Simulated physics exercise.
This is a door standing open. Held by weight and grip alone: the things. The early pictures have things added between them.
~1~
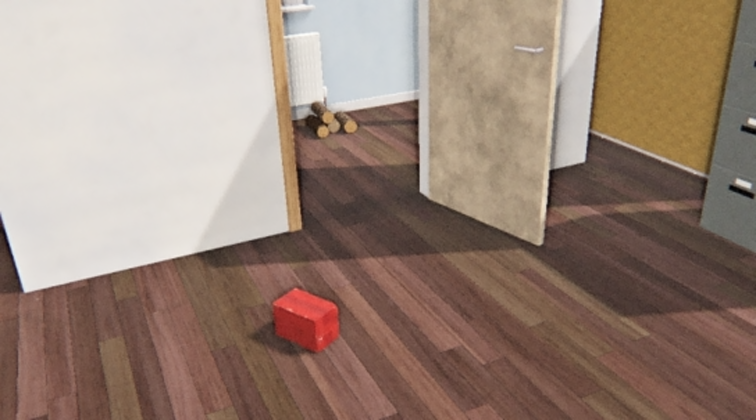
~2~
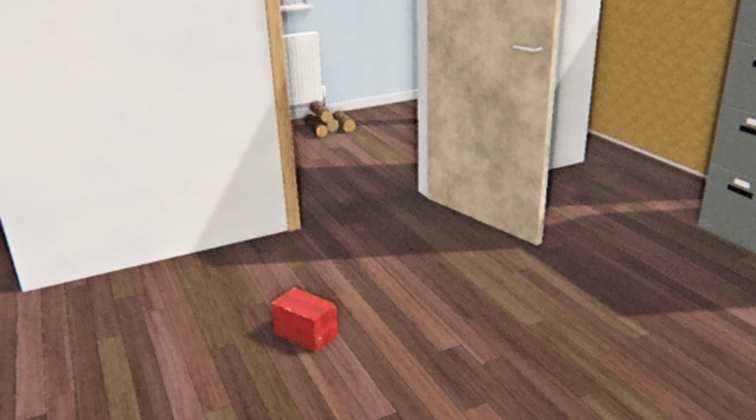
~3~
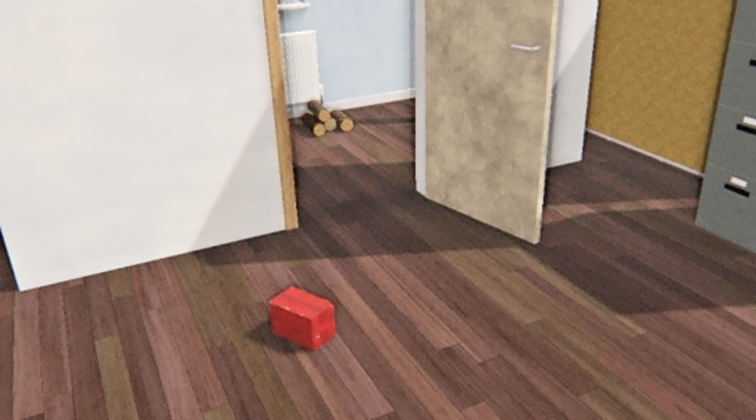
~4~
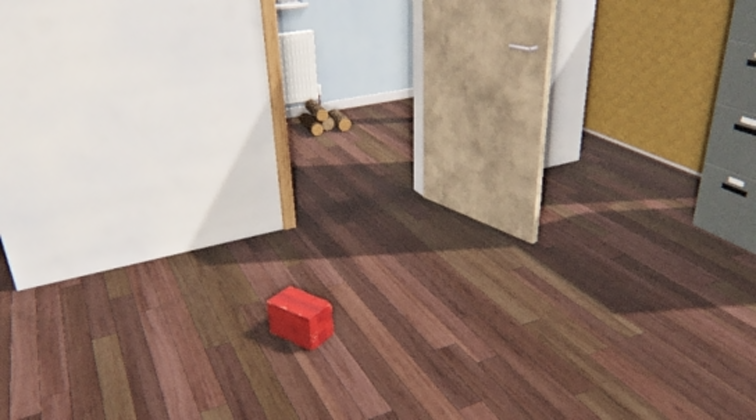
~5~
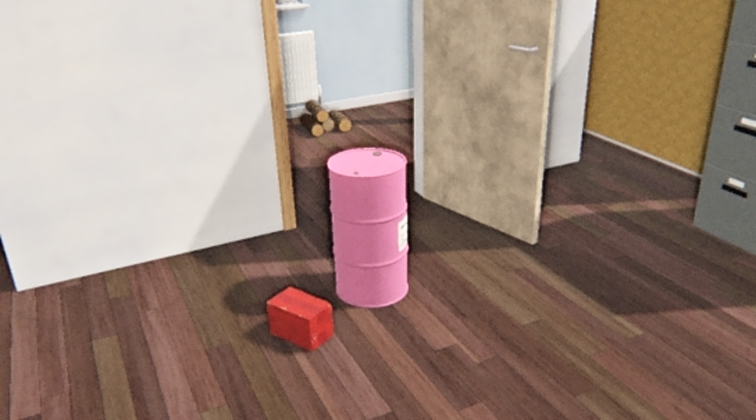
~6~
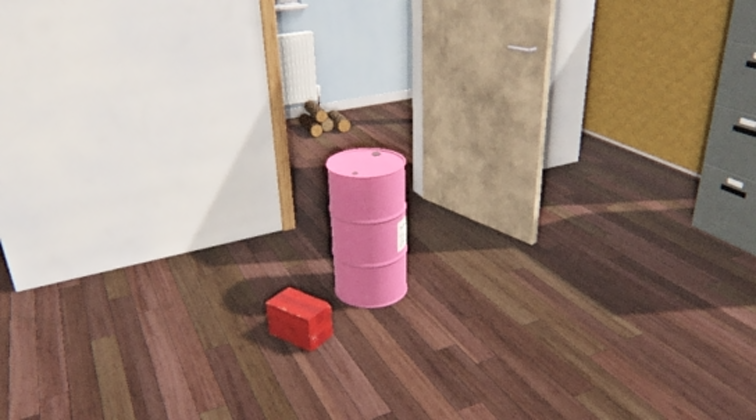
In a room with a dark wood floor, a door stands wide open and still near a red parcel on the floor; then a pink drum suddenly appears upright just behind the parcel, and nothing else noticeably moves.
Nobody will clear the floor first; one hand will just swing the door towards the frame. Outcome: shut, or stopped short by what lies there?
The opening is covered.
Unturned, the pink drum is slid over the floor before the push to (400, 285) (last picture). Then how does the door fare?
It then comes fully to.
Then, 0.80 s on from there, door 67° open.
Then, 1.20 s on from there, door 32° open.
In the end, door 0° open; both unmoved. At the end, from the last picture's camera, pink drum near (369, 228).
